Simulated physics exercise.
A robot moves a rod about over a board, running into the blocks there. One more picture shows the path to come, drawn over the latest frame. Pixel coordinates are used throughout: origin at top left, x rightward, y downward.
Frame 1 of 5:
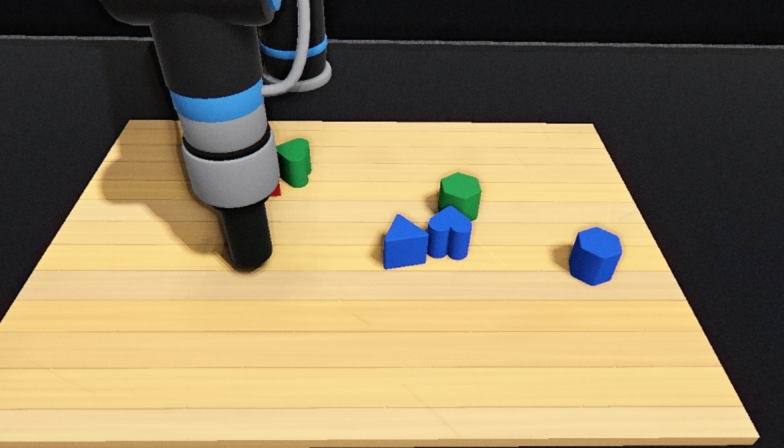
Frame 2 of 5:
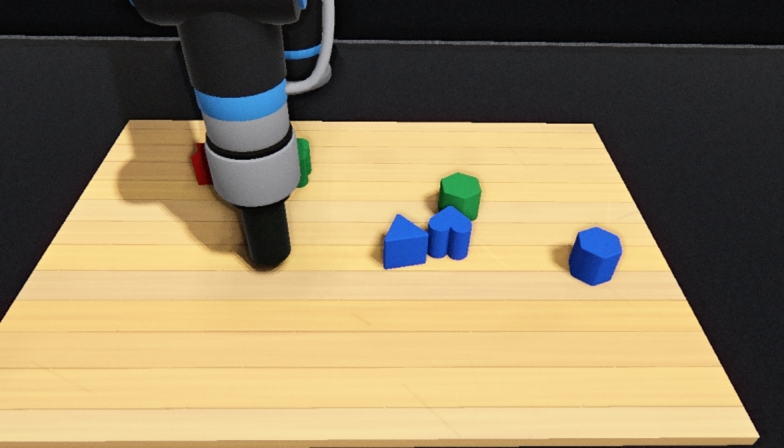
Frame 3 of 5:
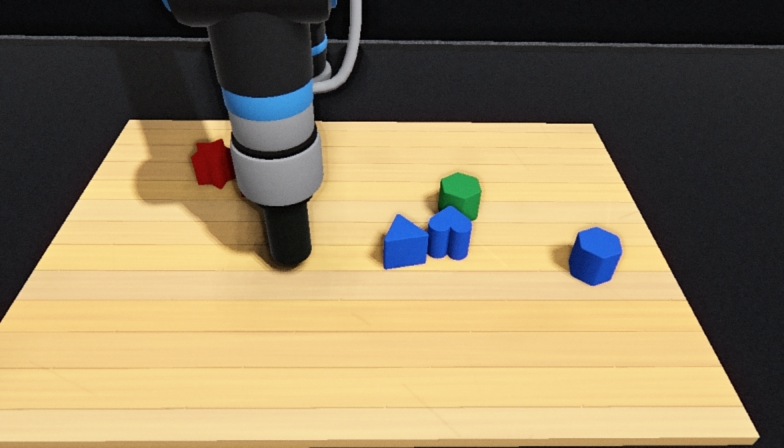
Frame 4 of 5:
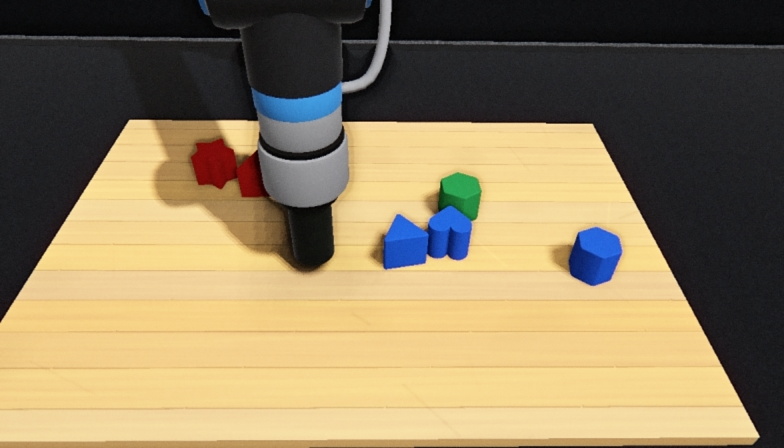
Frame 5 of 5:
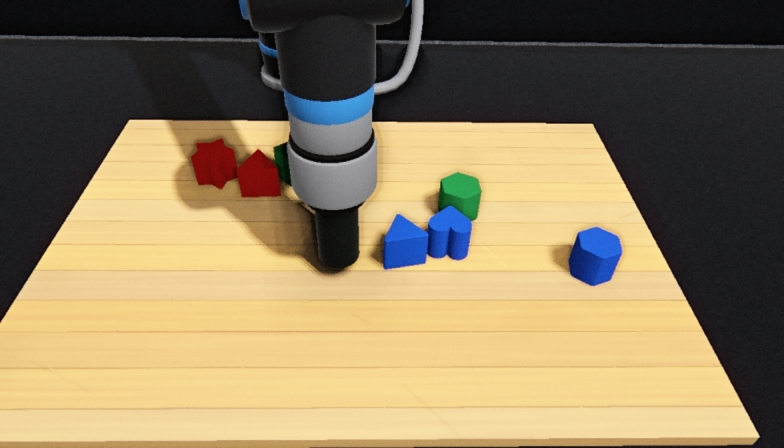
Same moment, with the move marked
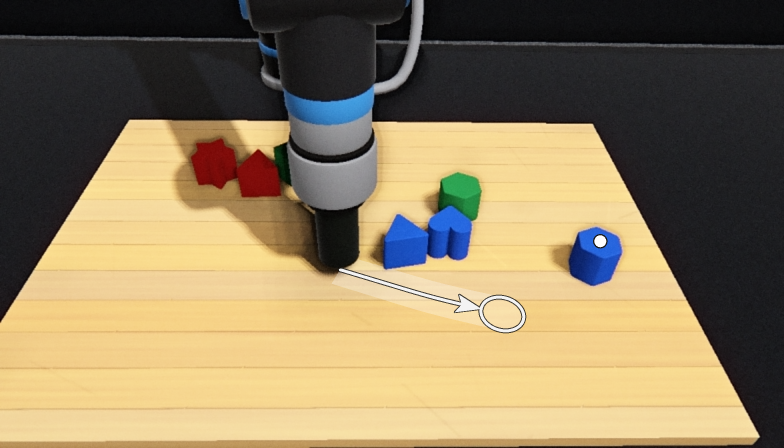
To begin with, a robot arm holds a dark rod over the left part of a wooden board, partly hiding red and green blocks behind it. The arm then slides the rod steadily right, nearing the blue triangular piece beside the blue heart block, while the blocks stay still.
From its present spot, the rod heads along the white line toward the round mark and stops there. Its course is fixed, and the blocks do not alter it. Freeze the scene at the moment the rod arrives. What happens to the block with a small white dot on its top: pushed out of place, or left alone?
The block with a small white dot on its top does not move.
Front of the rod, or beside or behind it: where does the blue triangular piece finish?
The rod passes it.
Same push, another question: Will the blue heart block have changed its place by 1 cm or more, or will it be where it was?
It is moved from its place.
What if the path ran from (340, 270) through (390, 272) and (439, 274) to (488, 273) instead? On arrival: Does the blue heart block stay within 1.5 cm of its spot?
Going by the path, no.
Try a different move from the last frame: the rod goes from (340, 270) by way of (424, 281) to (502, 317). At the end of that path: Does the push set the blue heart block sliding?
Yes, I think so.
The drawn path runs from (340, 270) by way of (418, 293) to (502, 314); the dot is on the blue hexagonal block.
What follows on the original path. One third of the way, rod at (392, 270); blue triangular piece at (414, 228), turned 30° anticlockwise; blue heart block at (456, 217).
Two thirds of the way, rod at (448, 285); blue triangular piece at (419, 232), turned 60° anticlockwise; blue heart block at (456, 215), turned 15° clockwise.
At the end, rod at (506, 298); blue triangular piece at (419, 232), turned 60° anticlockwise; blue heart block at (456, 215), turned 15° clockwise; blue hexagonal block not moved.
